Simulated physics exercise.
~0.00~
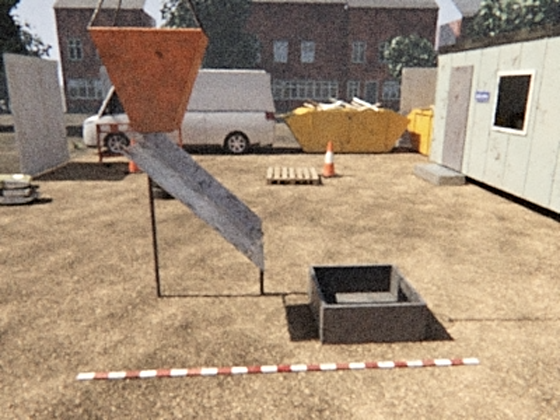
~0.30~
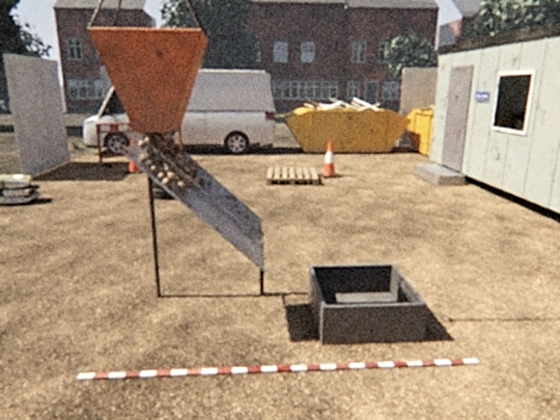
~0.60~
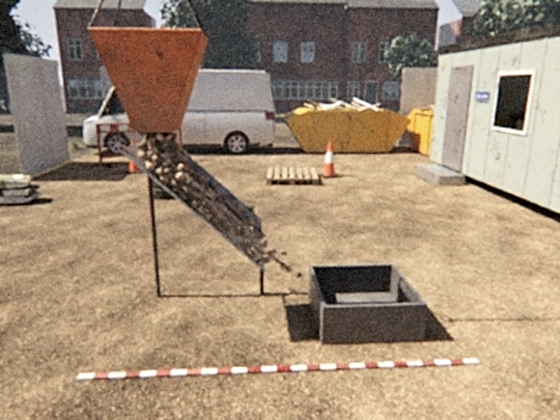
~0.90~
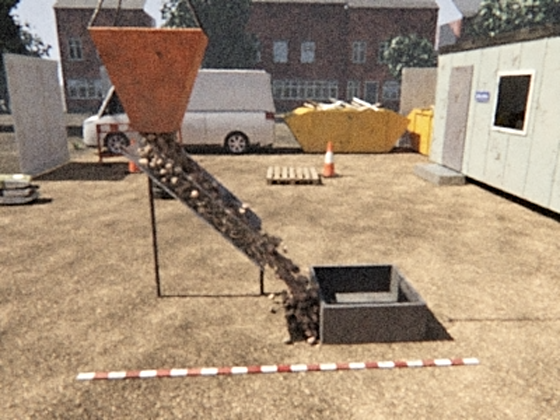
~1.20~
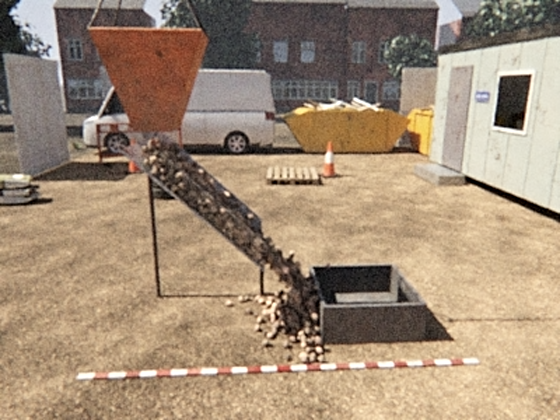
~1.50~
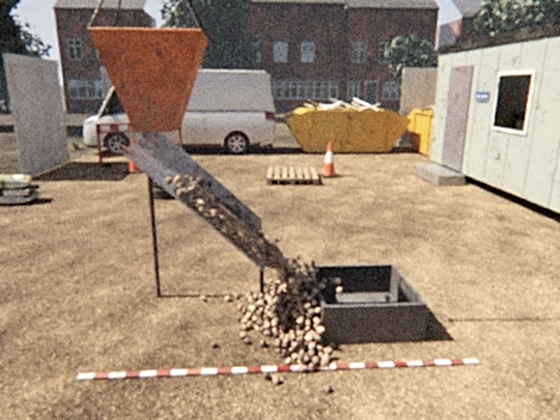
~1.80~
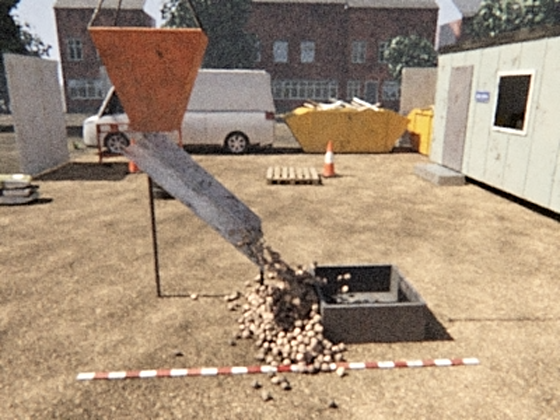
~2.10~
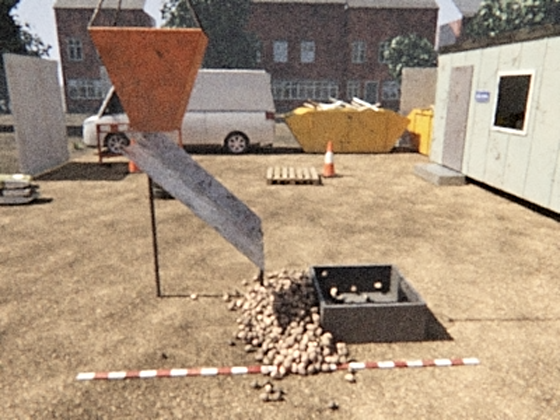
River cobbles wait hidden in an orange hopper hanging at the upper left of a sunlit dirt yard, seen from a fixed, slightly raised view. Below it, a grey steel chute slopes right towards an open dark bin, with a striped staff in front and a white van, yellow skip and brick buildings behind. The stones pour onto the chute, slide down and drop just short of the bin. They heap against its left side, and a few tumble inside. The chute empties, leaving most in a pale pile left of the bin, with some strays around the staff.
